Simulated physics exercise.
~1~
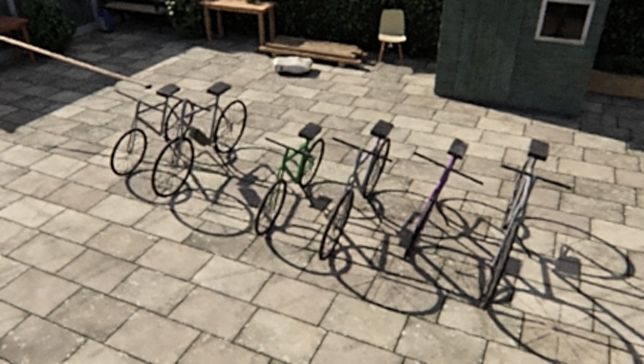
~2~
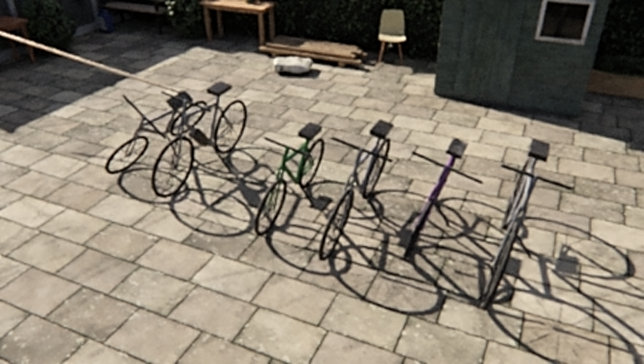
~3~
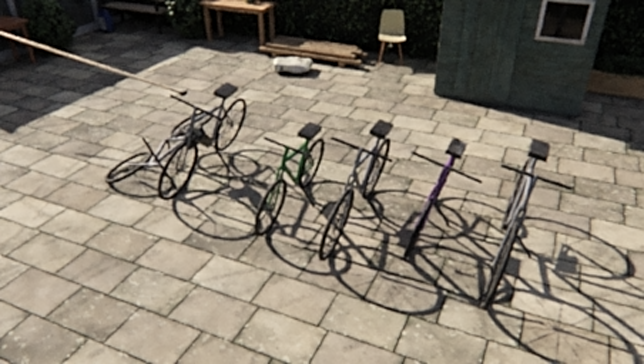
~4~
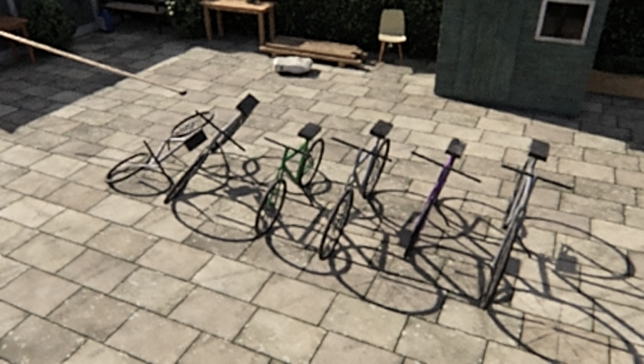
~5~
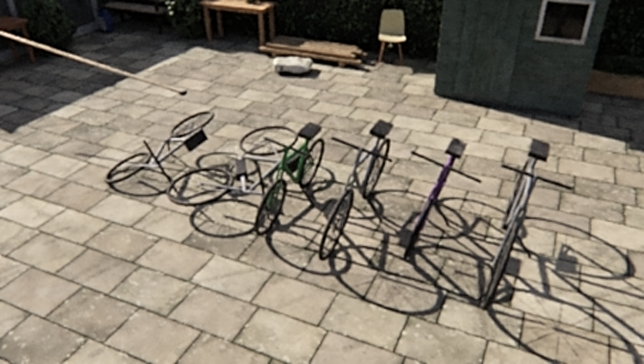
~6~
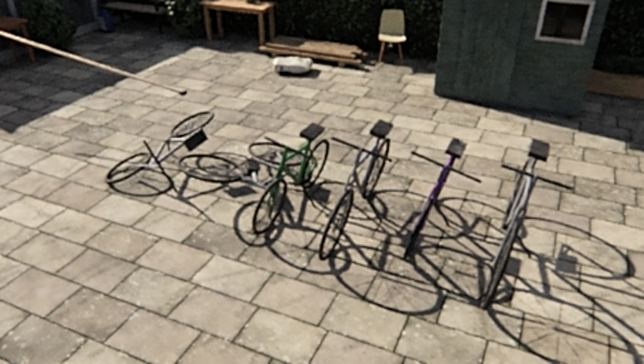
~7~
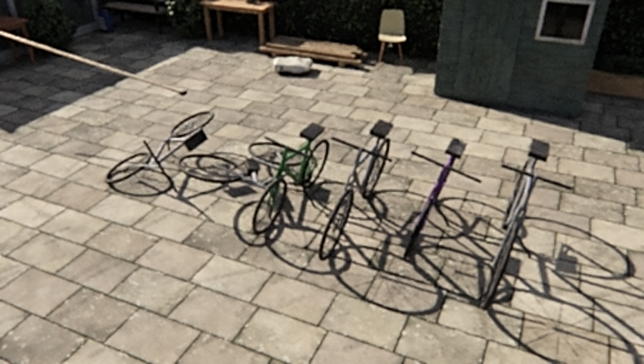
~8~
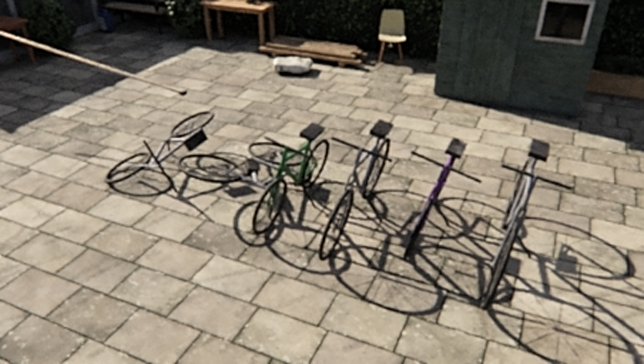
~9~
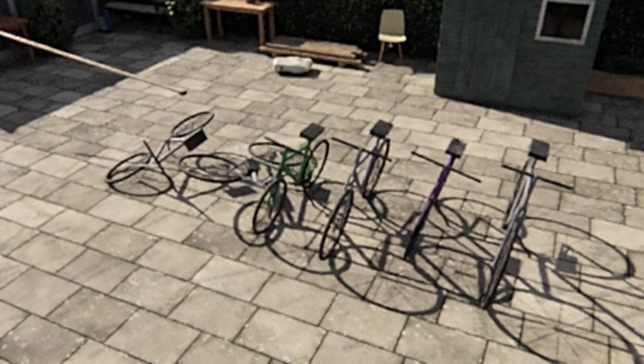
Row of six parked bicycles on a paved yard, a pole tipping the leftmost into its neighbour, both falling, four left standing.
